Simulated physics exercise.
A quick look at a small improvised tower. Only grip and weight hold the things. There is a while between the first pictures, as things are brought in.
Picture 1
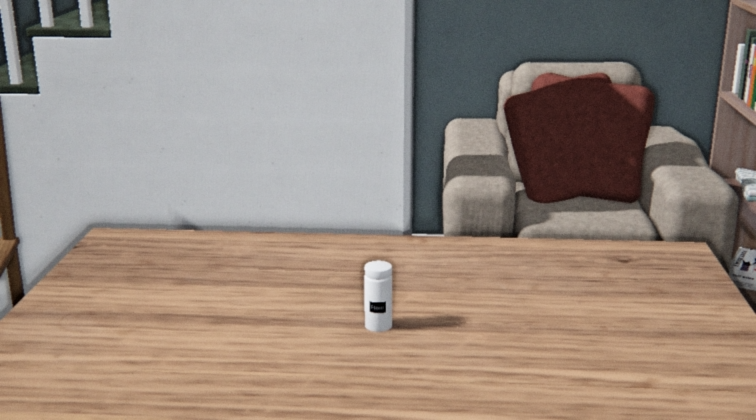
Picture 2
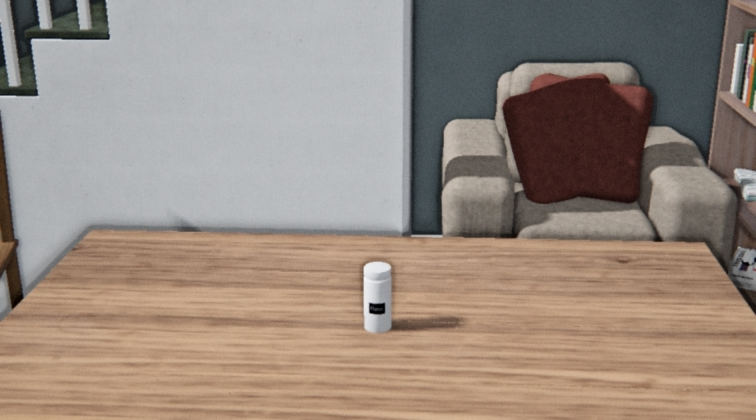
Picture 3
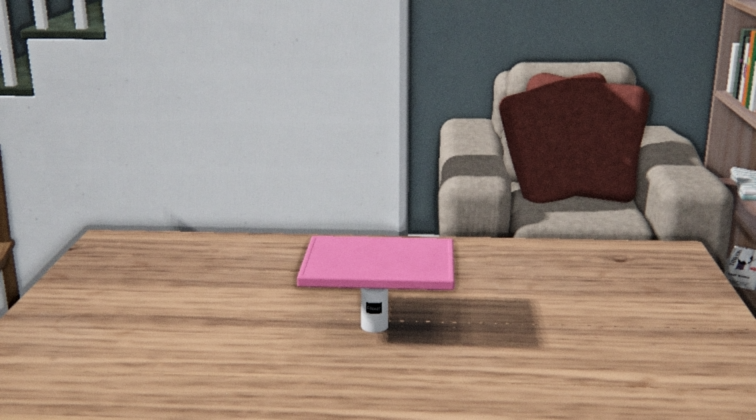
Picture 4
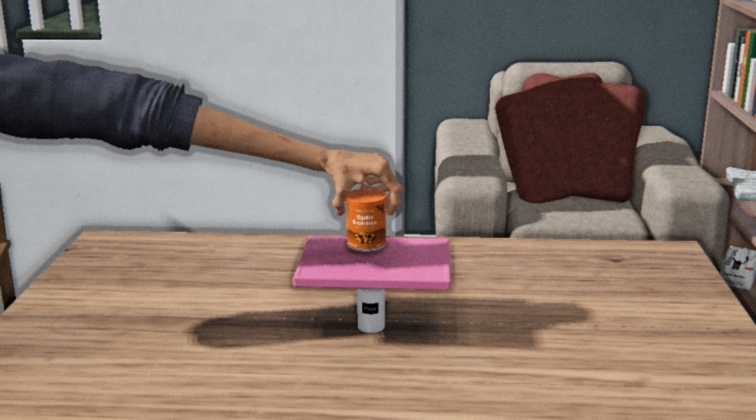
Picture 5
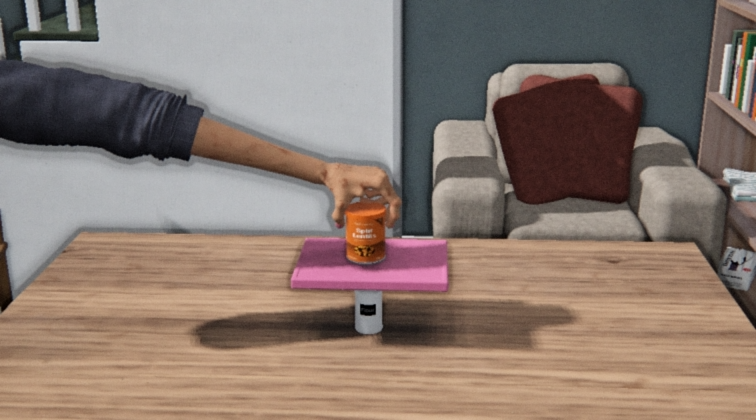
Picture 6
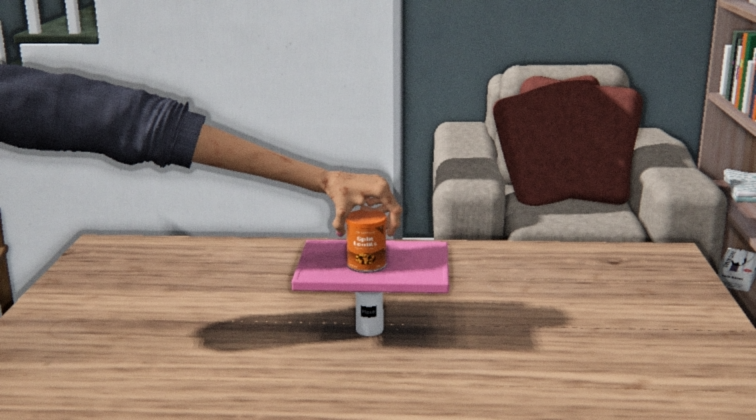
On a wooden table in a living room, a small white container stands alone, then a pink lid appears balanced on top of it. A hand reaching from the left lowers an orange tin onto the lid and keeps hold.
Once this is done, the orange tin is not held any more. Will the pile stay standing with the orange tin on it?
I expect the stack to stay settled.
Then, 0.20 s after the last picture, nothing has stirred.
Then, 0.50 s after the last picture, orange tin resting near (367, 242).
At rest, all 3 in place. Seen from the same camera at the end, orange tin near (367, 242). The stack stays up.
